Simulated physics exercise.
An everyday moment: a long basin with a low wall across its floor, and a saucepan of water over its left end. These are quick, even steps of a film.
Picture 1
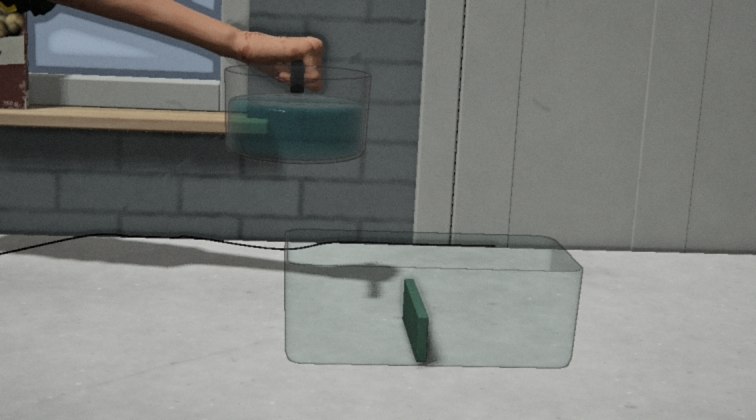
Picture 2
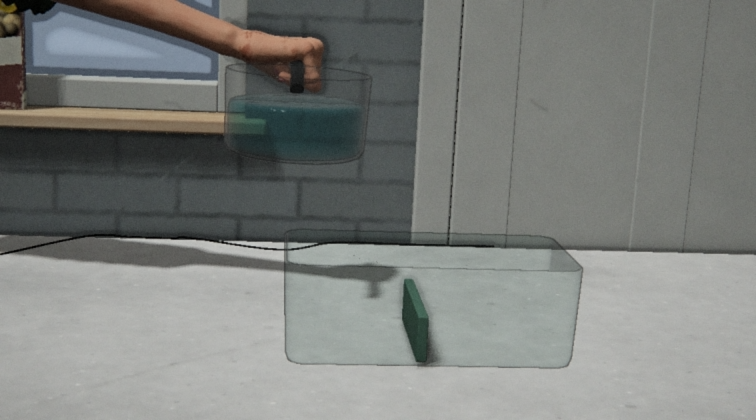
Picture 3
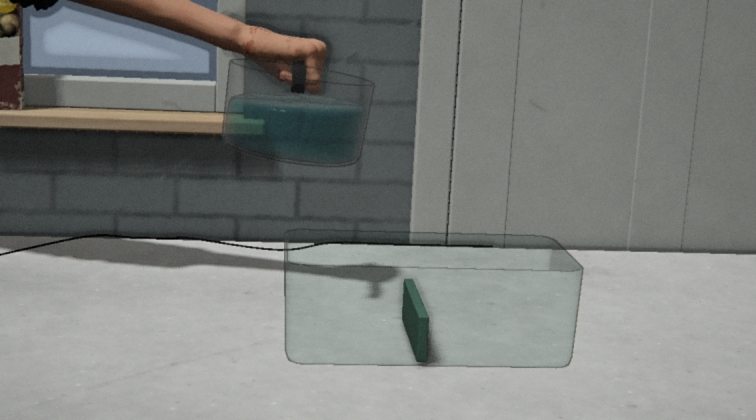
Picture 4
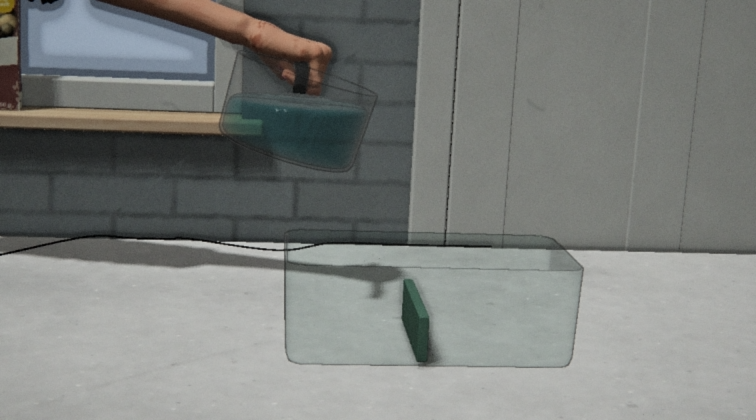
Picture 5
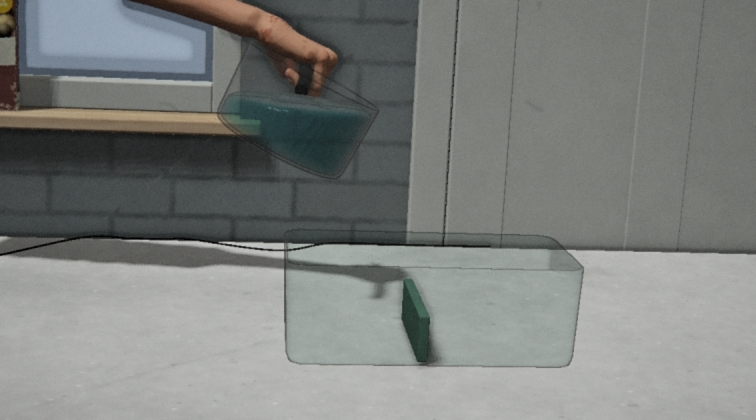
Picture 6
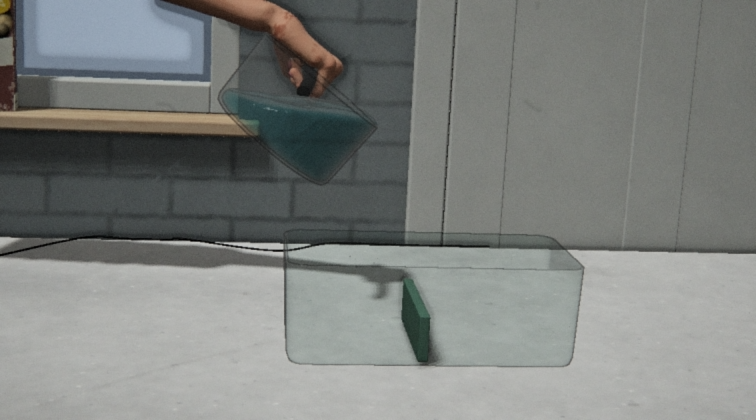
Against a grey brick wall and pale panels, a hand holds a clear pan of blue-green water above the left end of a long transparent basin with a low green wall inside. The hand begins level, then tilts the pan steadily steeper, its right side dipping while the basin stays still.
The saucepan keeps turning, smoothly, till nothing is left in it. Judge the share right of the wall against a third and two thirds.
In the end under a third is right of the wall.
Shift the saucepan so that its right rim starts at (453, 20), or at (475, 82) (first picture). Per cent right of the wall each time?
First some 80, then 85 per cent.
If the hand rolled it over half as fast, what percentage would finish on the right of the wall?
Some 45 per cent.
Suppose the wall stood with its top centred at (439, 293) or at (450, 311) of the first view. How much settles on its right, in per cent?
Roughly 5 per cent, and 15 per cent.
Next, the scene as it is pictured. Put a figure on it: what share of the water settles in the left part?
Roughly 75 in a hundred.
A moment on, the saucepan is tipped on its side and 35 per cent is still to pour, 13 is left of the wall and 6 right of it.
Next, the saucepan is tipped right over and 11 per cent is still to pour, 62 is left of the wall and 19 right of it.
Then the saucepan is tipped right over and 2 per cent is still to pour, 58 is left of the wall and 21 right of it.
Later the saucepan is tipped right over and 0 per cent is still to pour, 73 is left of the wall and 24 right of it.
In the end 73 per cent lies left of the wall, 24 right of it and 3 outside.
